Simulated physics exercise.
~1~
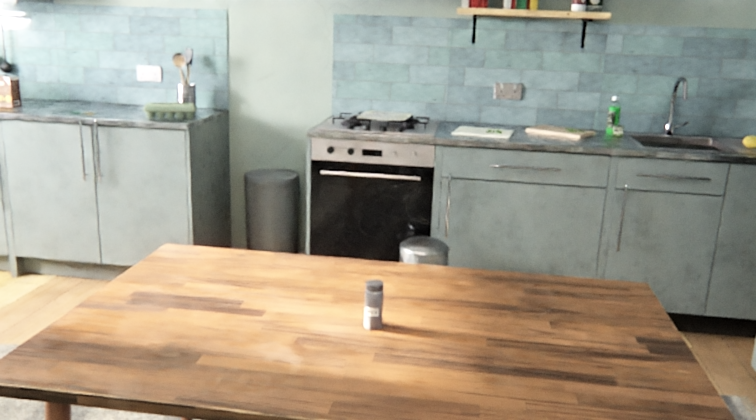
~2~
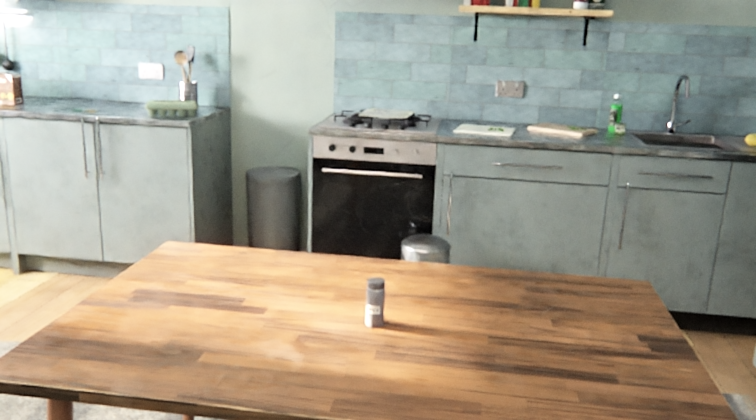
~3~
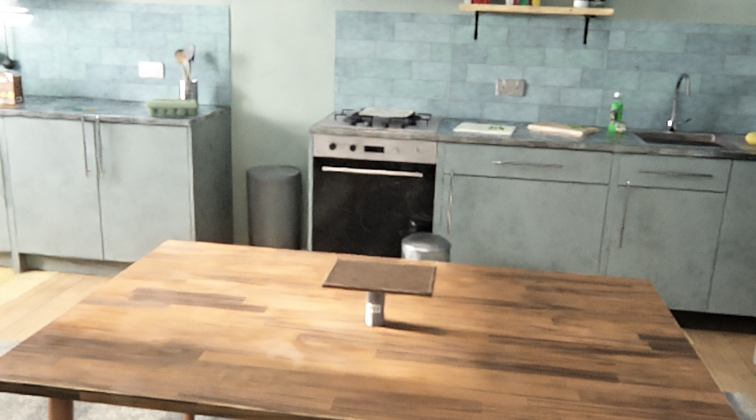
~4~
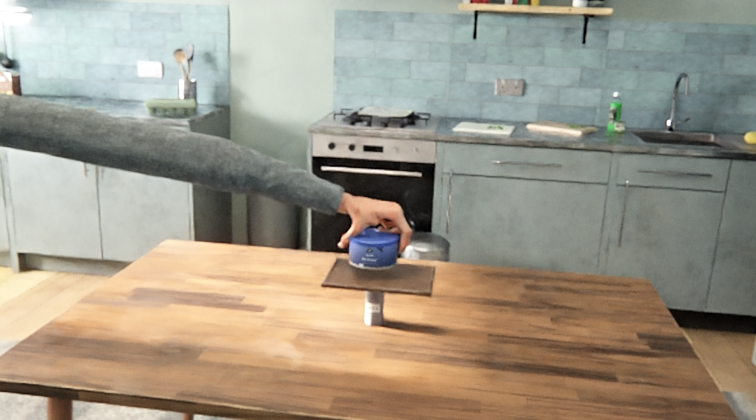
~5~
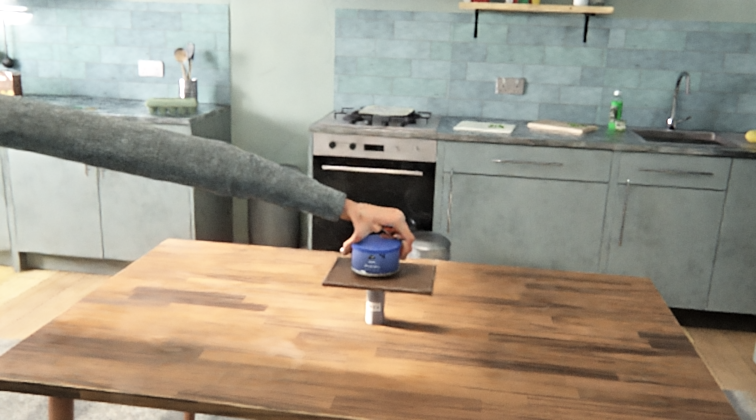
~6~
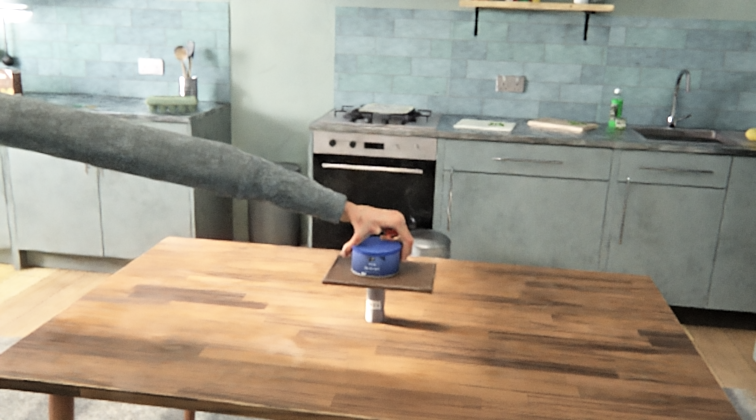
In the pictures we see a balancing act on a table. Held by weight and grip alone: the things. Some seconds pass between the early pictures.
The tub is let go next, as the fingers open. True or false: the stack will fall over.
False.
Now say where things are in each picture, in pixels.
The last thing is not in view yet, in the first picture.
The last thing is not in view yet, in the second picture.
The last thing is not in view yet; brown lid (382, 277), in the third picture.
On its way; blue tub (373, 248); brown lid (381, 276), in the fourth picture.
On its way; blue tub (376, 255); brown lid (382, 275), in the fifth picture.
Set down, still held; blue tub (376, 257); brown lid (382, 273), in the sixth picture.
Then, 0.20 s after the last picture, nothing has stirred.
Then, 0.40 s after the last picture, blue tub resting near (376, 257).
At rest, all 3 in place. Seen from the same camera at the end, blue tub near (376, 257). The stack keeps its balance.
